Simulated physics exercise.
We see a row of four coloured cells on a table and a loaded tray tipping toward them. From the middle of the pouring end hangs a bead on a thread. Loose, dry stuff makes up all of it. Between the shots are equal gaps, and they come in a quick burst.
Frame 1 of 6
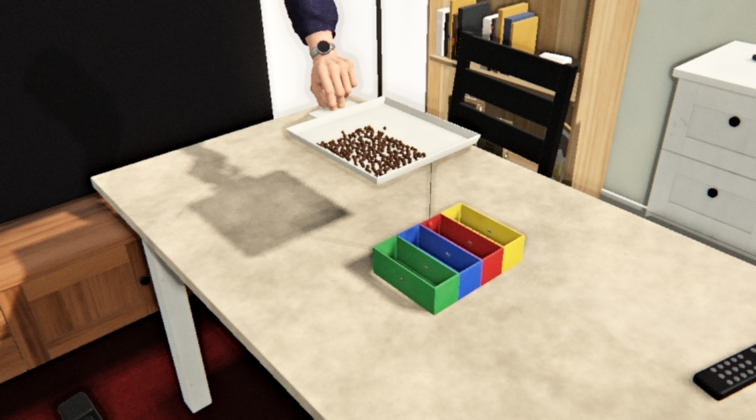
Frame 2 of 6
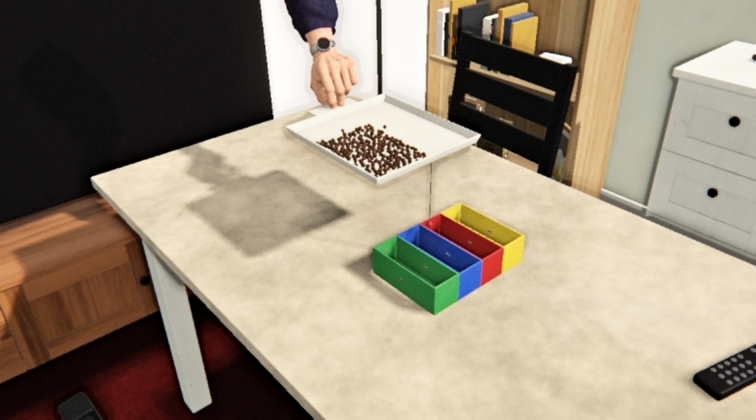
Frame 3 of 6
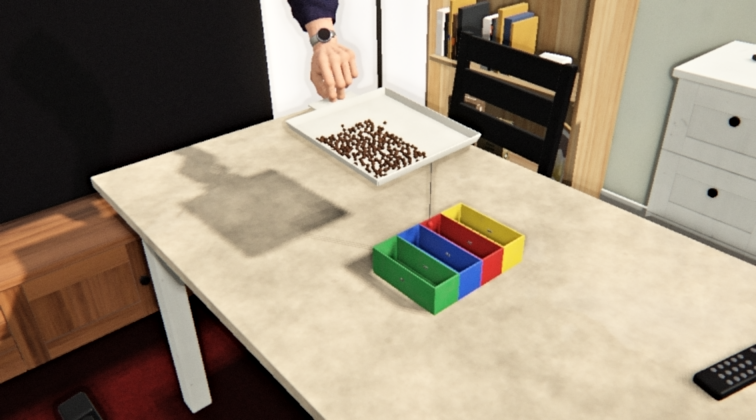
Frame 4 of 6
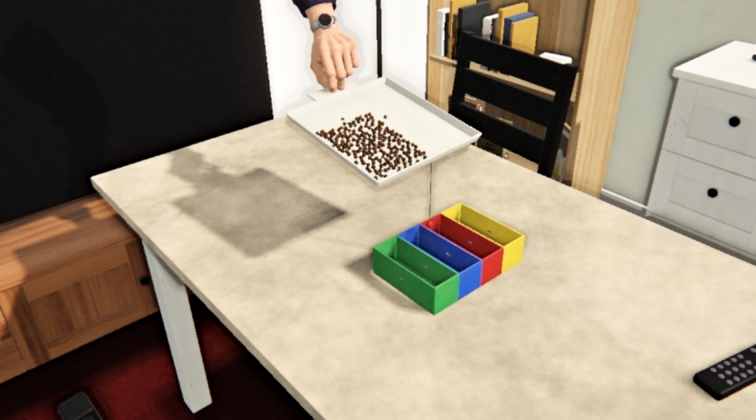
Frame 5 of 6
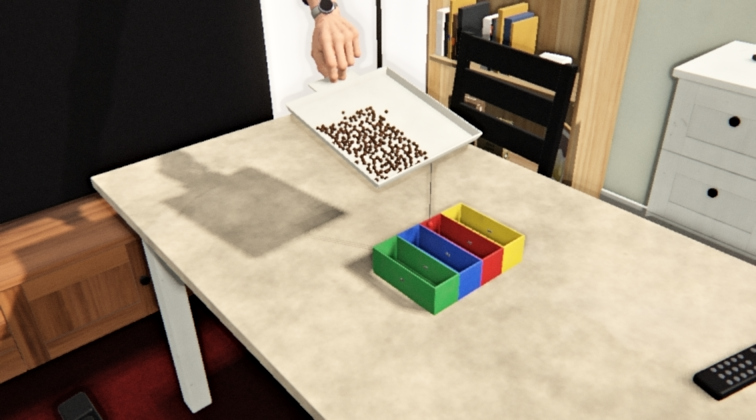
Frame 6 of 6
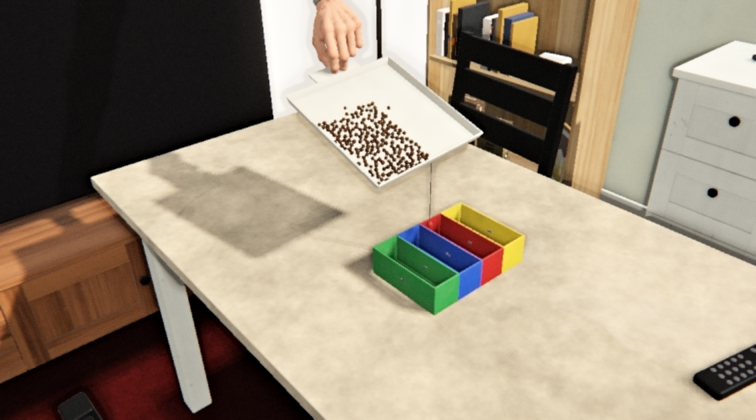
A white tray of small brown balls, gripped by a hand at its far end, starts out level above a table, near a row of green, blue, red and yellow cells. The hand rises slightly, and the tray gradually tilts toward its near left corner while the balls shift and spread slightly across it.
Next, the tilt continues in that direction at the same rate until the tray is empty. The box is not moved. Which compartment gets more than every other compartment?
The green compartment gets the most.
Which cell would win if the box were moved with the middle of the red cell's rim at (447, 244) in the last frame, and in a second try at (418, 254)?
For the first position it is the cell in green, and for the second it is the cell in blue.
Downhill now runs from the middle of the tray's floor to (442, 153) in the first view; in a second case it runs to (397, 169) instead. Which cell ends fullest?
The cell in yellow first, the green one second.
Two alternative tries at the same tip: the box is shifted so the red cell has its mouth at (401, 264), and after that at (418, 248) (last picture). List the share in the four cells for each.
In order, about 100 and 100 in a hundred.
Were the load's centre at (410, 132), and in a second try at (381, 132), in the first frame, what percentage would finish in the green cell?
Shares in turn: 40 % and 40 %.
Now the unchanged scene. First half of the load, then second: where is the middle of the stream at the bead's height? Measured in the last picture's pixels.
Half one: (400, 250), half two: (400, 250).
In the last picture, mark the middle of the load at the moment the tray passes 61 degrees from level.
Near (396, 169).
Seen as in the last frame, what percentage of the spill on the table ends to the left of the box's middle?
About 90 %.
Soon, tray tipped steeply; most on the tray; a stray few in the green cell; a small part falling or outside the box.
A while on, tray tipped right over; a small part on the tray; about a third in the green cell; a small part in the blue cell; a stray few in the red cell; about half falling or outside the box.
Towards the end, tray tipped past a quarter turn; about half in the green cell; about a quarter in the blue cell; a stray few in the red cell; about a third falling or outside the box.
Finally, tray tipped past a quarter turn; about half in the green cell; about a quarter in the blue cell; a stray few in the red cell; none in the yellow cell; about a third outside the box.
